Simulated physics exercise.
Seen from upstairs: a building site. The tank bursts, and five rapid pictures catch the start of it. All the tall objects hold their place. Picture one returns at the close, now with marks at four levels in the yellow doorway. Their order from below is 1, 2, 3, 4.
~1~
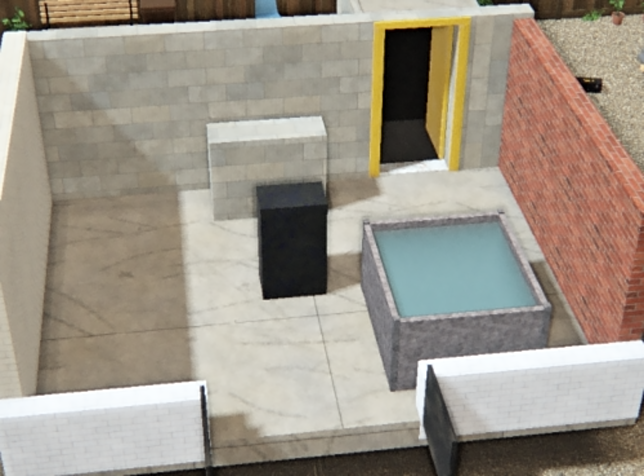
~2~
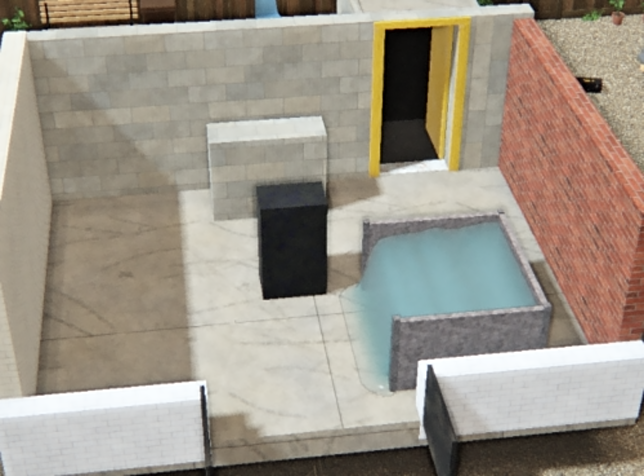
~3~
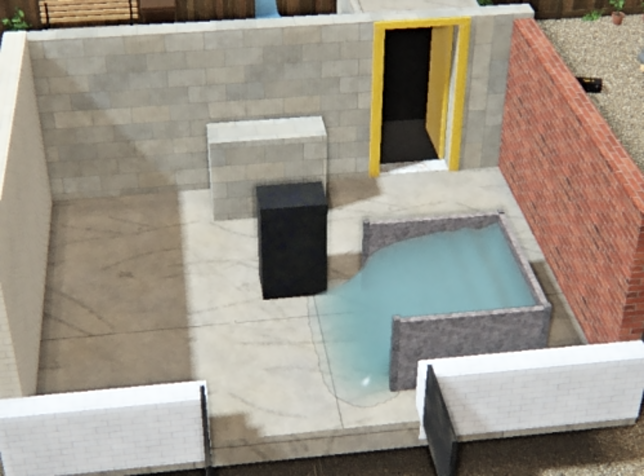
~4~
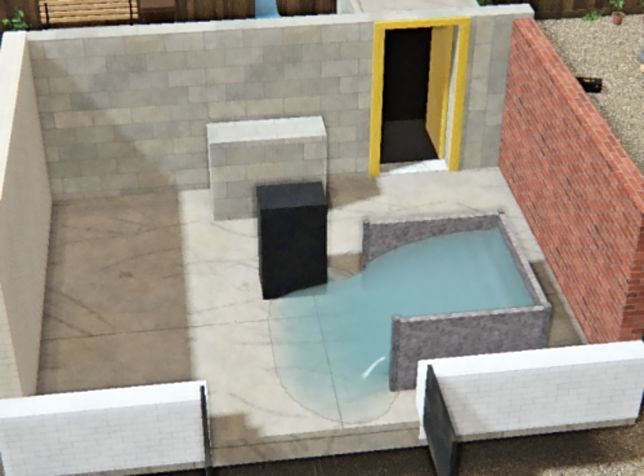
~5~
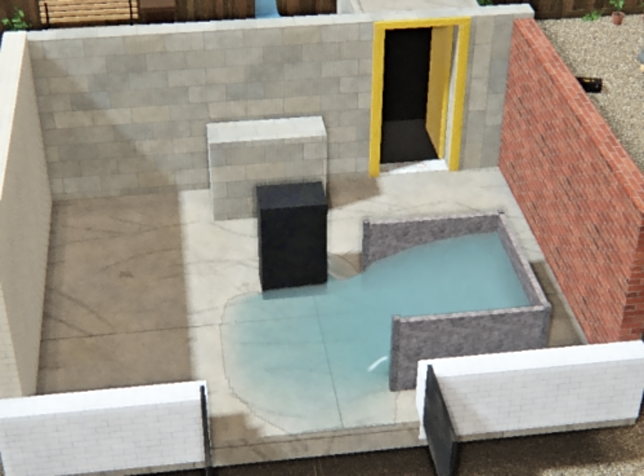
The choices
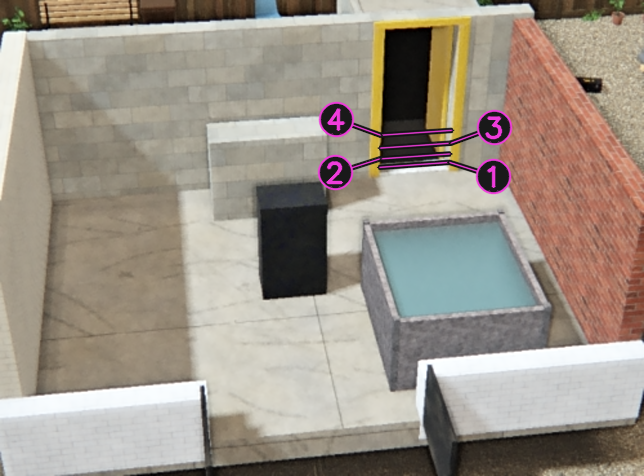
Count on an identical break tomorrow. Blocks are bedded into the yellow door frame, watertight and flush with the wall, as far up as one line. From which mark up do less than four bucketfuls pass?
The limit is 1.
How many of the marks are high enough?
All of the four.
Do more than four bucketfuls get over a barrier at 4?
No, that is safe.
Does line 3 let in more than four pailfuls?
No, that is safe.
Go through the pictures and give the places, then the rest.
Water in the tank at rest, its middle at (452, 269); foot of the yellow doorway at (414, 173); open gate at (313, 367).
Water covers 2 % of the ground and shows as far out as (360, 345).
Water covers 6 % of the ground and shows as far out as (333, 283).
Water covers 10 % of the ground and shows as far out as (286, 298).
Water covers 16 % of the ground and shows as far out as (236, 302).
On the marked copy, 1 at (414, 164); 2 at (415, 156); 3 at (415, 145); 4 at (416, 132); from the bottom up 1, 2, 3, 4.
Choosing 1, nothing gets over.
Choosing 2, nothing gets over.
Choosing 3, nothing gets over.
Choosing 4, nothing gets over.
